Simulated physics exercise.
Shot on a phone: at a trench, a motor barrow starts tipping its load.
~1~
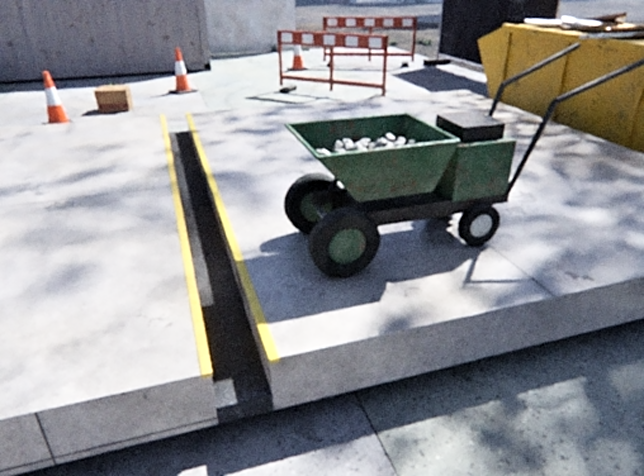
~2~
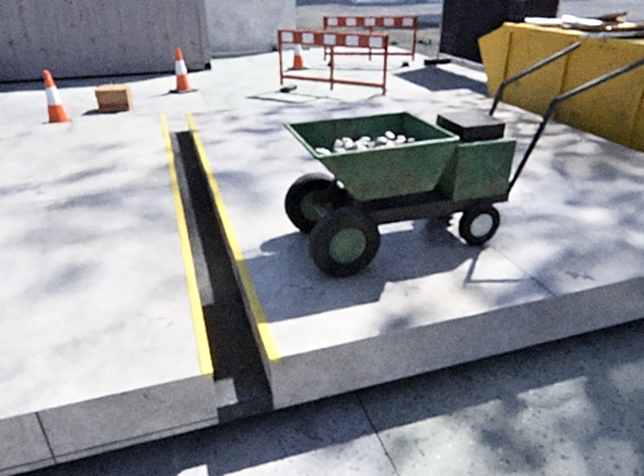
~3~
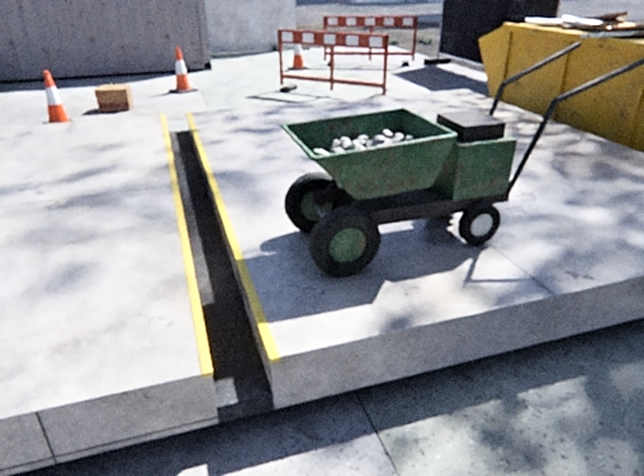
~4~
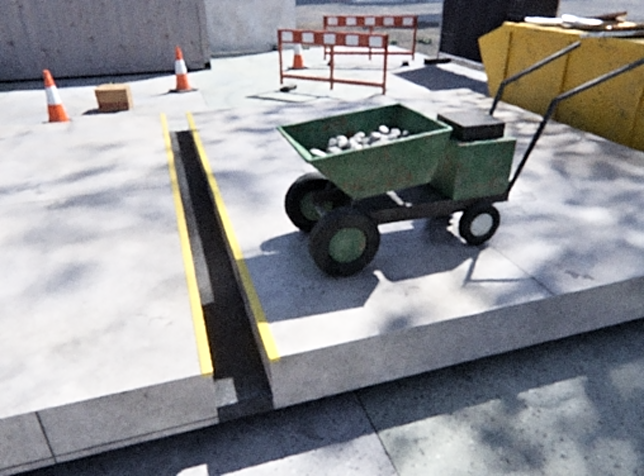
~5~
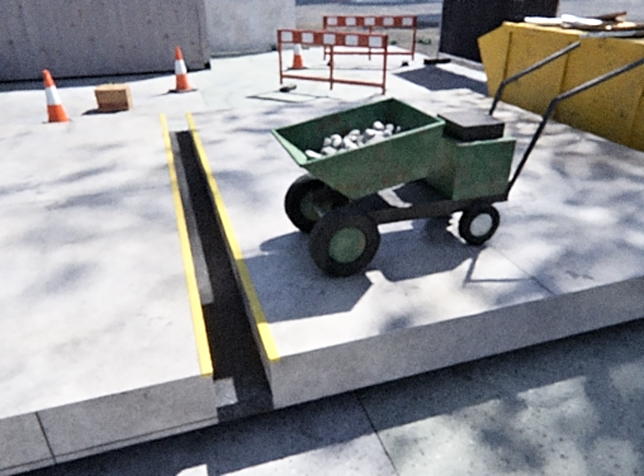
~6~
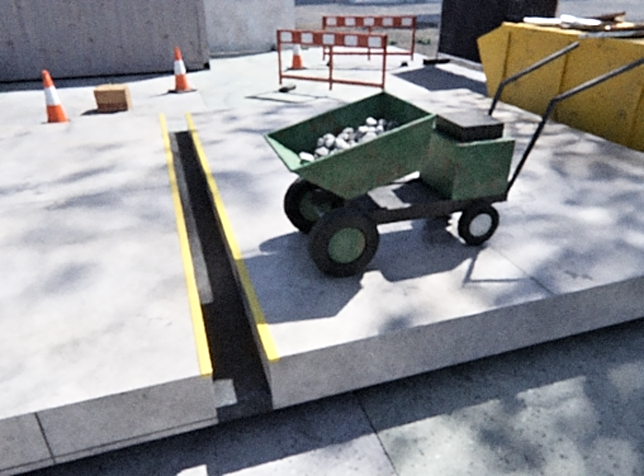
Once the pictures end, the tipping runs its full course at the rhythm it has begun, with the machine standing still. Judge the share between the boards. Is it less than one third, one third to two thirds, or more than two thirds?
Above the two-thirds line.
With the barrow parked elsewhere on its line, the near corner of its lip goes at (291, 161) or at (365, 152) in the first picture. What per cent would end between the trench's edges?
Position 1 near 60 %, position 2 near 50 %.
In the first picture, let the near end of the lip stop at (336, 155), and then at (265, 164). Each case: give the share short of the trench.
Try 1 about 10 %, try 2 about 0 %.
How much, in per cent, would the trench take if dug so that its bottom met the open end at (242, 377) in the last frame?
Estimated share: Approx. 70 per cent.
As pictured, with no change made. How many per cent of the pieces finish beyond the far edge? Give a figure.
Result: Some 0 % of the load.
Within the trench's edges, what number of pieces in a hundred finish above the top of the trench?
My guess is some 5 per cent.
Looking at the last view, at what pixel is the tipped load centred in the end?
Around (218, 288).
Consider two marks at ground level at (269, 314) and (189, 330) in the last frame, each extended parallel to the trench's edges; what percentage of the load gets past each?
The first comes to 100 per cent, the second to 0 per cent.
Soon, skip tipped steeply; all in the skip.
A while on, skip tipped right over; most in the skip; about a quarter in or heaped over the trench.
Towards the end, skip tipped right over; a stray few in the skip; a stray few short of the trench; nearly all in or heaped over the trench; a stray few beyond it.
Finally, skip tipped right over; a stray few short of the trench; nearly all in or heaped over the trench; a stray few beyond it.
